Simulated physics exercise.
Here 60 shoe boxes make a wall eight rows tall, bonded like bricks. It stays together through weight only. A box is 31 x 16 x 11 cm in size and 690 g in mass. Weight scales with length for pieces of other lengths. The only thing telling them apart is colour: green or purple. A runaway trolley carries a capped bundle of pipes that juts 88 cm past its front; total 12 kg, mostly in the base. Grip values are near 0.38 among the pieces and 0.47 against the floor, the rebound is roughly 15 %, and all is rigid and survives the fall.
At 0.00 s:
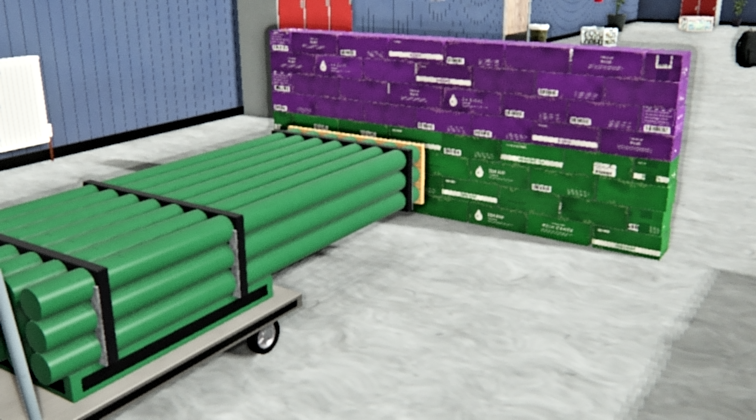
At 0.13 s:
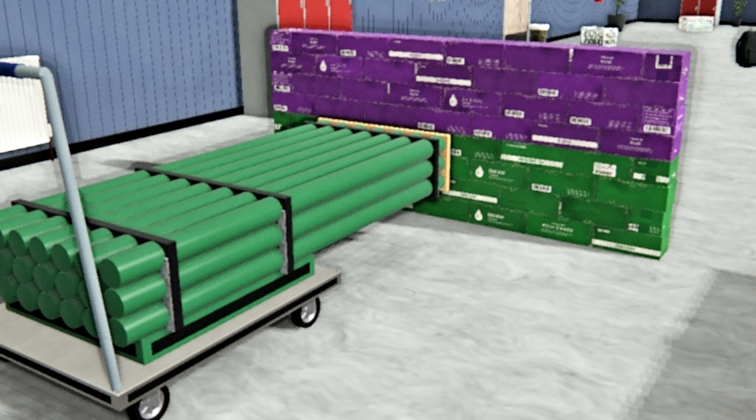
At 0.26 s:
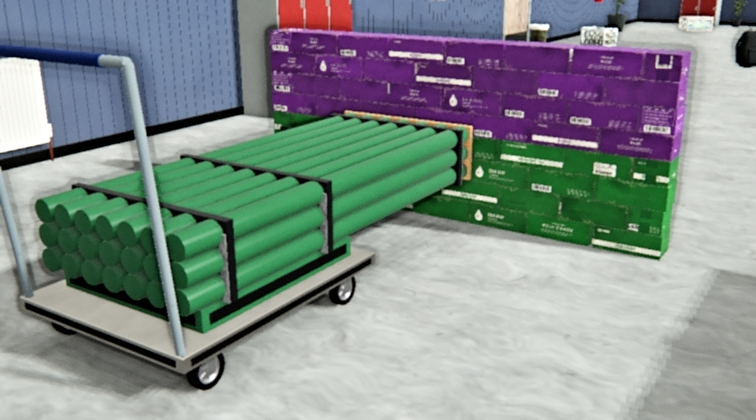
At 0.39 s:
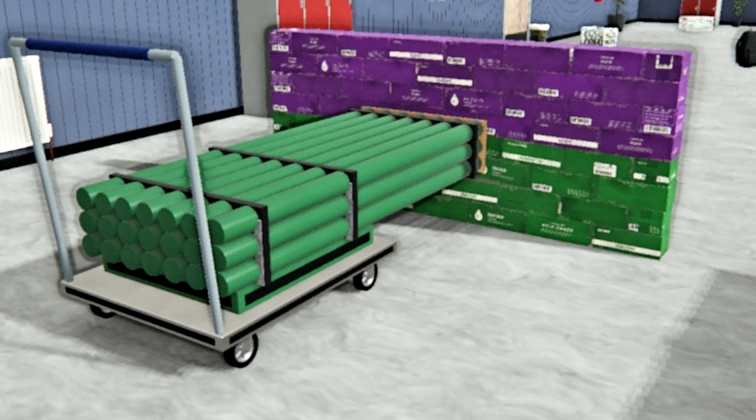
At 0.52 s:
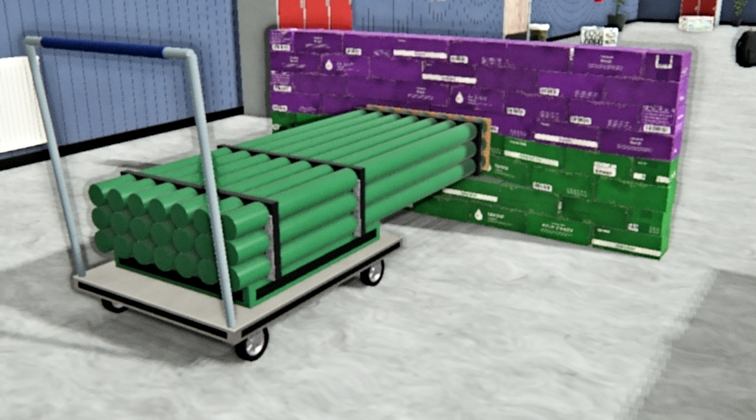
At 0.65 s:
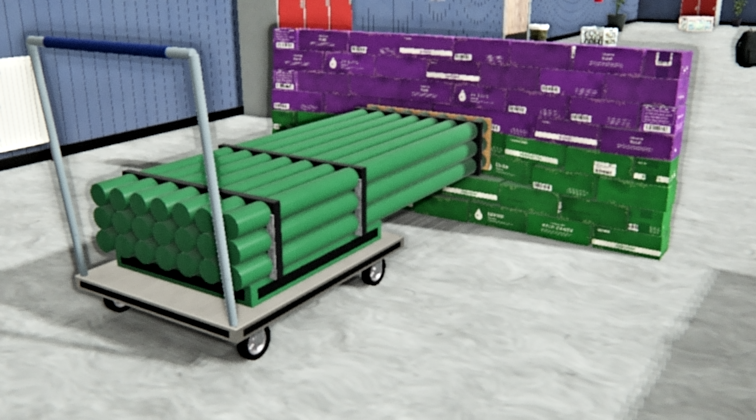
A flat trolley stacked with long green tubes rolled rightward and pushed its front end into a wall of purple and green boxes, shifting some slightly, then slowed while the wall stayed upright.
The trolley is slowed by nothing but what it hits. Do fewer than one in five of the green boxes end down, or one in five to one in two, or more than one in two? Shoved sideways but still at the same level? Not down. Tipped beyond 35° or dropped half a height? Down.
It is one in five to one in two.
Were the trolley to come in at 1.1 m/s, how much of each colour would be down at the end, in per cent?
The green would finish 0 in a hundred down, the purple 0 in a hundred.
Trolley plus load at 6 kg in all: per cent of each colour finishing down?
You'd get green 0 and purple 0 percent.
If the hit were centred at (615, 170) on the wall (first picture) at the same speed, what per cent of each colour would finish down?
Result - green: 30 %; purple: 70 %.
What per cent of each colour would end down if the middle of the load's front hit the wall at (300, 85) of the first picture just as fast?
Down at the end: Green 0%, purple 30%.
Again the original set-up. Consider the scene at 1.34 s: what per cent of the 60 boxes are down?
5 %.
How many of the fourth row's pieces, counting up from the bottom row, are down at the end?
6.
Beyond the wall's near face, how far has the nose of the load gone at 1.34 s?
15 cm past it.
By 1.34 s, load 13 cm past the wall's line, stopped; none of the 30 green boxes down (4 of 60 in all colours); top green box unmoved; top purple box tilted 23°.
By 1.66 s, load 13 cm past the wall's line, stopped; 11 of the 30 green boxes down (39 of 60 in all colours); top green box unmoved; top purple box tilted 63°, 15 cm lower.
When it is over (3.3 s), load 13 cm past the wall's line, stopped; 11 of the 30 green boxes down (39 of 60 in all colours); top green box unmoved; top purple box on its side. That is 37 per cent. In pixels of the last frame, middles, top green box near (604, 161).
